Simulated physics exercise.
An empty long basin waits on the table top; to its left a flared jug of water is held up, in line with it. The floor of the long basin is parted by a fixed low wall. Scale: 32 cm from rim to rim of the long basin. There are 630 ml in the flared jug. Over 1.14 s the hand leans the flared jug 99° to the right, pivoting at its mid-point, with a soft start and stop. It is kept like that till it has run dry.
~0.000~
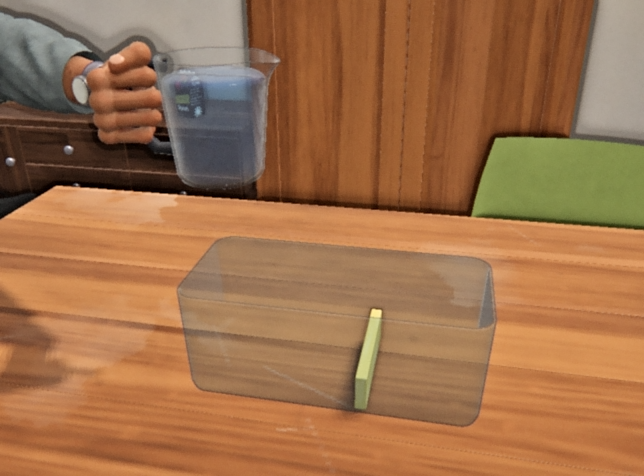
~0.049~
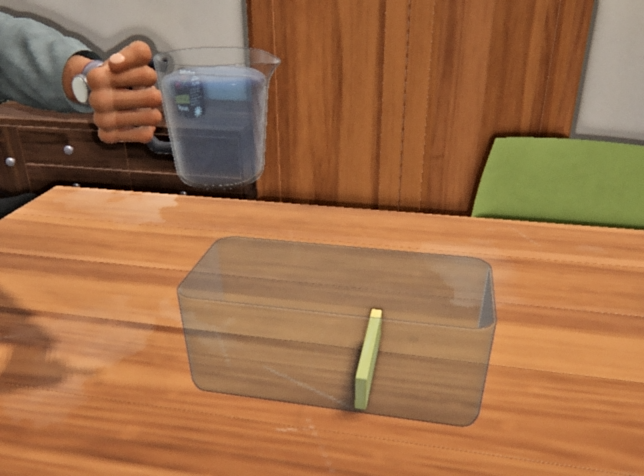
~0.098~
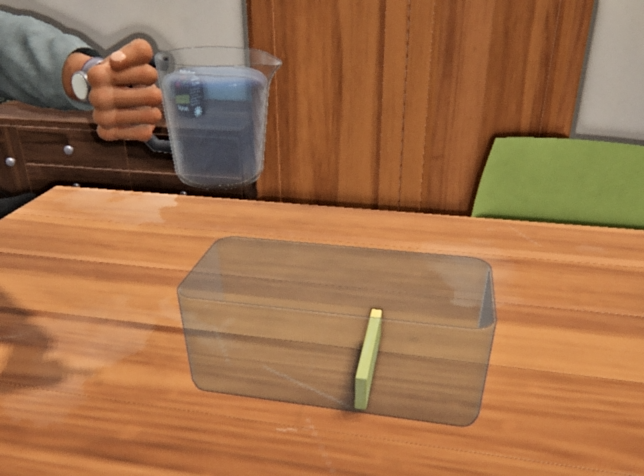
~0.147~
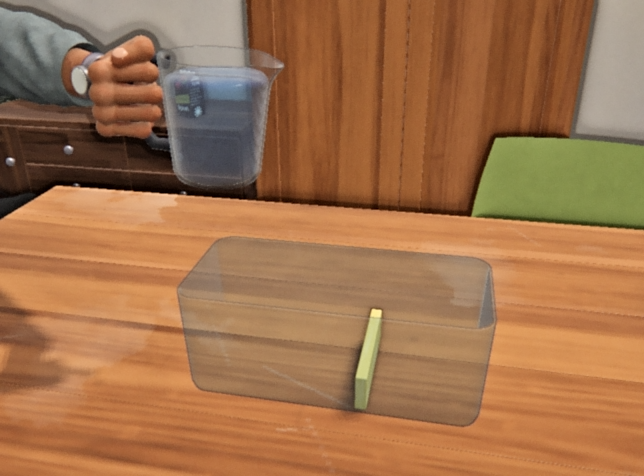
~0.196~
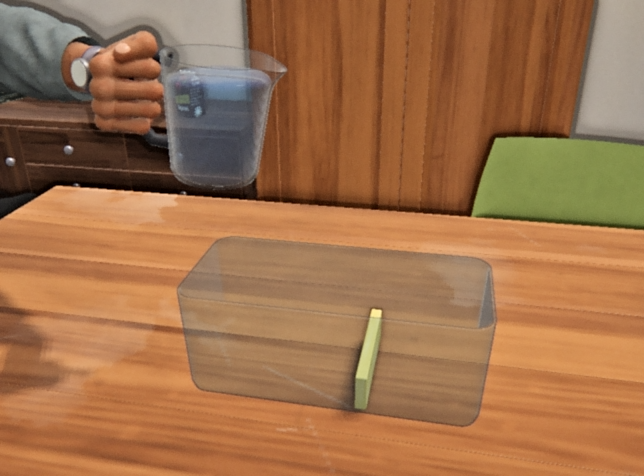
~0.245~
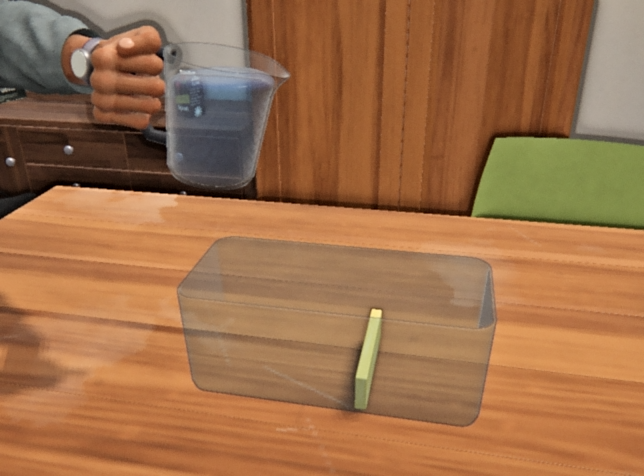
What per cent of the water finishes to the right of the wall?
About 43 per cent.
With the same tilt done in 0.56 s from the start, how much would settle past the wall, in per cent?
Then about 30 per cent.
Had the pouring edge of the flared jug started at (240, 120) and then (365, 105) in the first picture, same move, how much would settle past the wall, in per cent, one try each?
First 5, then 90 per cent.
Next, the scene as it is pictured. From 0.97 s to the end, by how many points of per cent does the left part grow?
Some 40 per cent.
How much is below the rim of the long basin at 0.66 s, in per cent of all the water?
Near 3 in a hundred.
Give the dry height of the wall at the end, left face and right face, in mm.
Left about 28 mm, right about 24 mm.
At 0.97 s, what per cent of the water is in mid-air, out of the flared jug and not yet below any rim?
Near 24 in a hundred.
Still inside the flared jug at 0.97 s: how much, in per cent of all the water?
Some 32 per cent.
After 0.66 s the tilt is 62° and 81 per cent is still to pour, 2 is left of the wall and 0 right of it.
After 0.97 s the tilt is 94° and 31 per cent is still to pour, 16 is left of the wall and 30 right of it.
After 1.29 s the tilt is 99° and 3 per cent is still to pour, 49 is left of the wall and 42 right of it.
After 1.64 s the tilt is 99° and 0 per cent is still to pour, 55 is left of the wall and 43 right of it.
In the end 56 per cent lies left of the wall, 43 right of it and 2 outside.
